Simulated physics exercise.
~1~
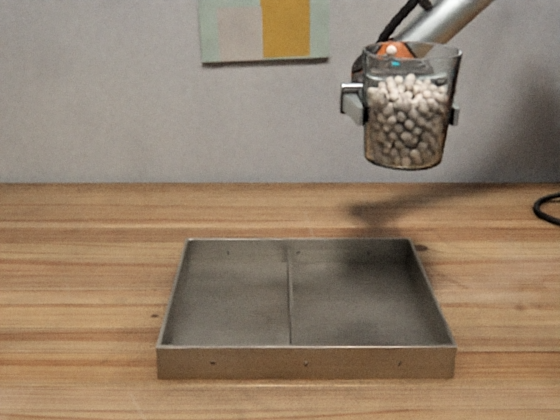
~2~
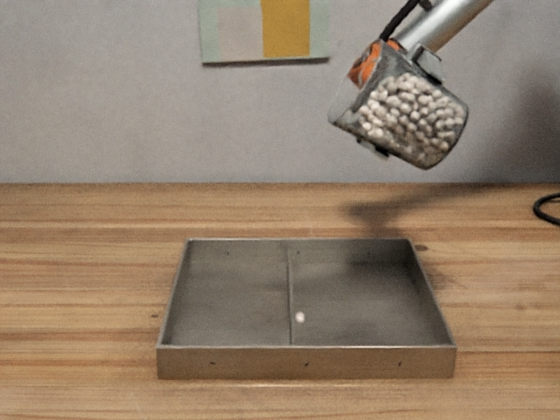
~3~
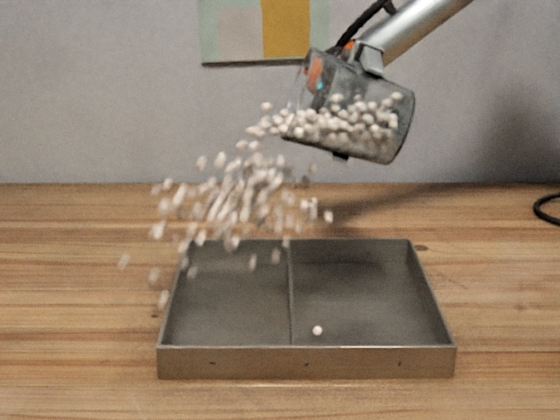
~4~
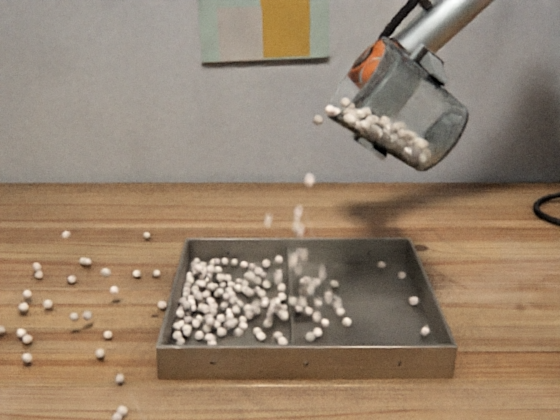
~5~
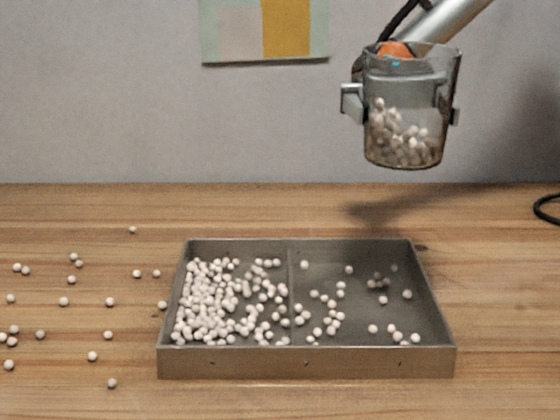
In the video, a robotic gripper tips a clear beaker of white beads leftward over a divided metal tray, then returns it upright. Most spilled beads land in the tray, mainly its left section, while others scatter on the wooden table and some stay in the beaker.
